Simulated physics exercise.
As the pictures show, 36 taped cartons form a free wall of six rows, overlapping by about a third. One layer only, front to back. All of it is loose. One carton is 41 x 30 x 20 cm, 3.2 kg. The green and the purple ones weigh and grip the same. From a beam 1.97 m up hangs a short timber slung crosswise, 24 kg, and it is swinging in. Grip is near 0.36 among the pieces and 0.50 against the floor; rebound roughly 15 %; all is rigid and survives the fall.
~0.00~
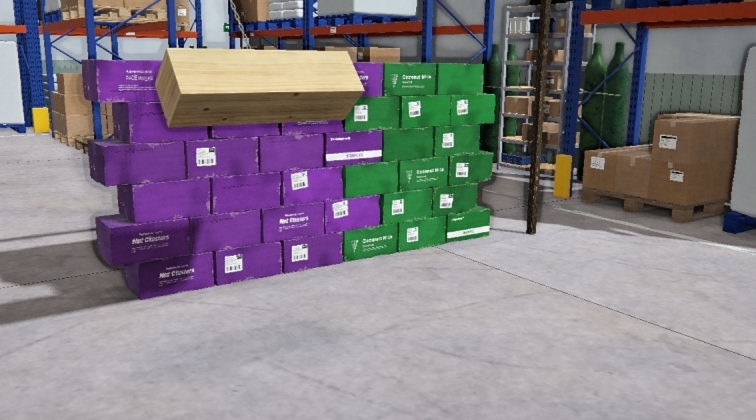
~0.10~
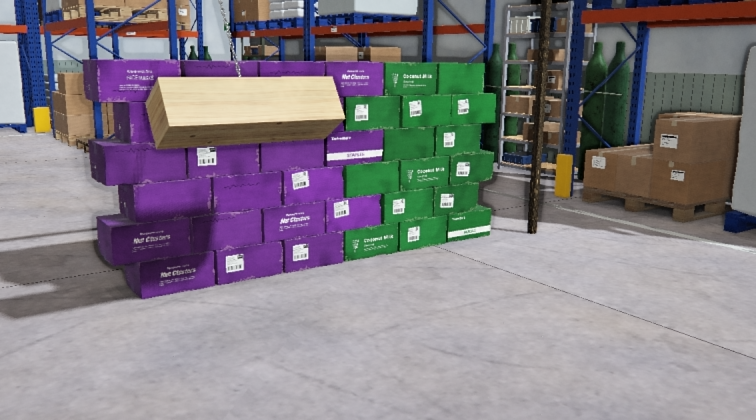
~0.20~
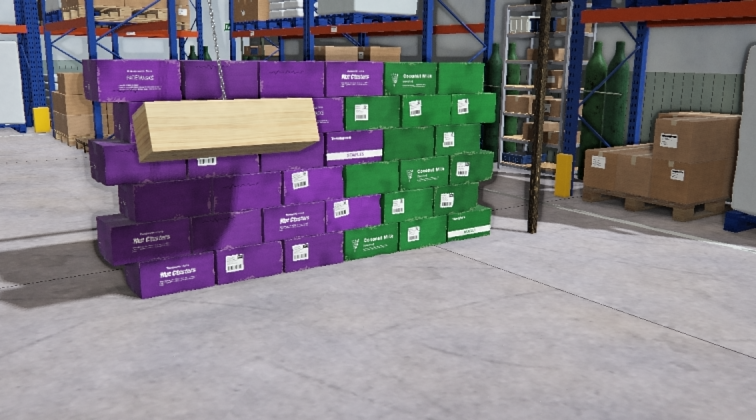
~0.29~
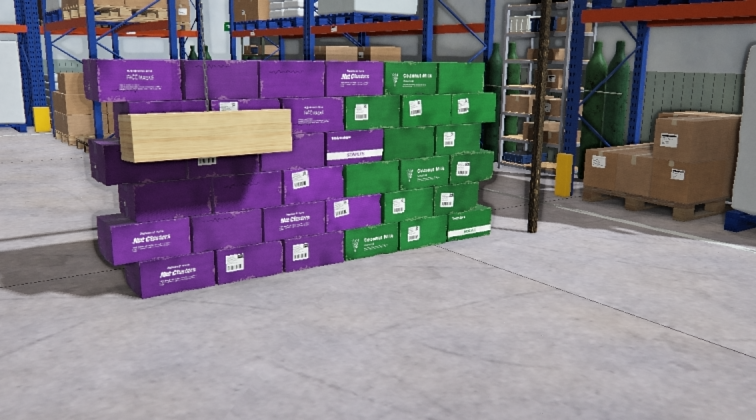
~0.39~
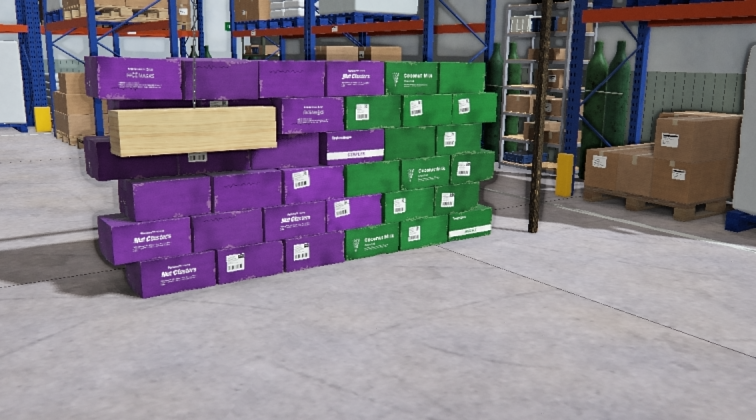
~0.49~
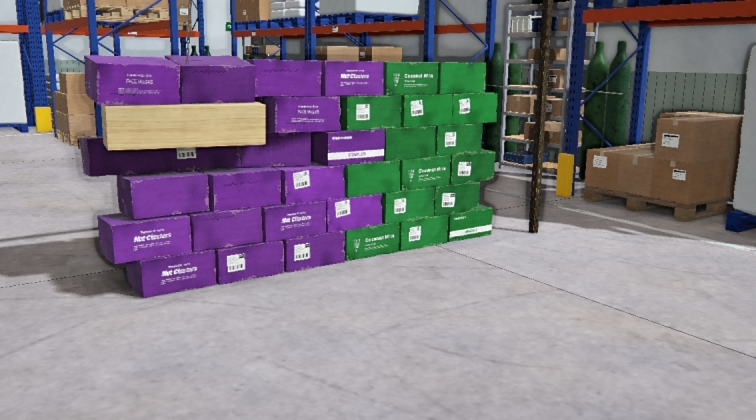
The clip shows a wooden beam swinging leftward and downward across a stacked wall of purple and green cartons in a warehouse, then reaching the upper left purple cartons, a few of which shift slightly.
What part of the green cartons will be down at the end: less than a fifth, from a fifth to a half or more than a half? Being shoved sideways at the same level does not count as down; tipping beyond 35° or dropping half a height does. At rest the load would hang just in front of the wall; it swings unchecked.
The part is less than a fifth.
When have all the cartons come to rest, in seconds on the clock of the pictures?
Near 3.0 s.
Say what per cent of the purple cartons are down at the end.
Ending so: Purple 30 per cent.
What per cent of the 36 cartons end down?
About 15 per cent.
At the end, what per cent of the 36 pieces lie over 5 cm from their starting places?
It is 25 per cent.
Around 0.58 s, line 16° past plumb; none of the 15 green cartons down (0 of 36 in all colours); top green carton unmoved; top purple carton displaced 22 mm.
Around 0.84 s, line 20° past plumb; none of the 15 green cartons down (3 of 36 in all colours); top green carton unmoved; top purple carton tipped 4°.
Around 1.28 s, line plumb; none of the 15 green cartons down (6 of 36 in all colours); top green carton unmoved; top purple carton displaced 27 mm.
Around 2.50 s, line 5° past plumb; none of the 15 green cartons down (6 of 36 in all colours); top green carton unmoved; top purple carton displaced 26 mm.
Finally (3.4 s), line 5° past plumb; none of the 15 green cartons down (6 of 36 in all colours); top green carton unmoved; top purple carton displaced 26 mm. That is 0 per cent. Seen by the last camera, middles, top green carton near (399, 78), top purple carton near (340, 78).
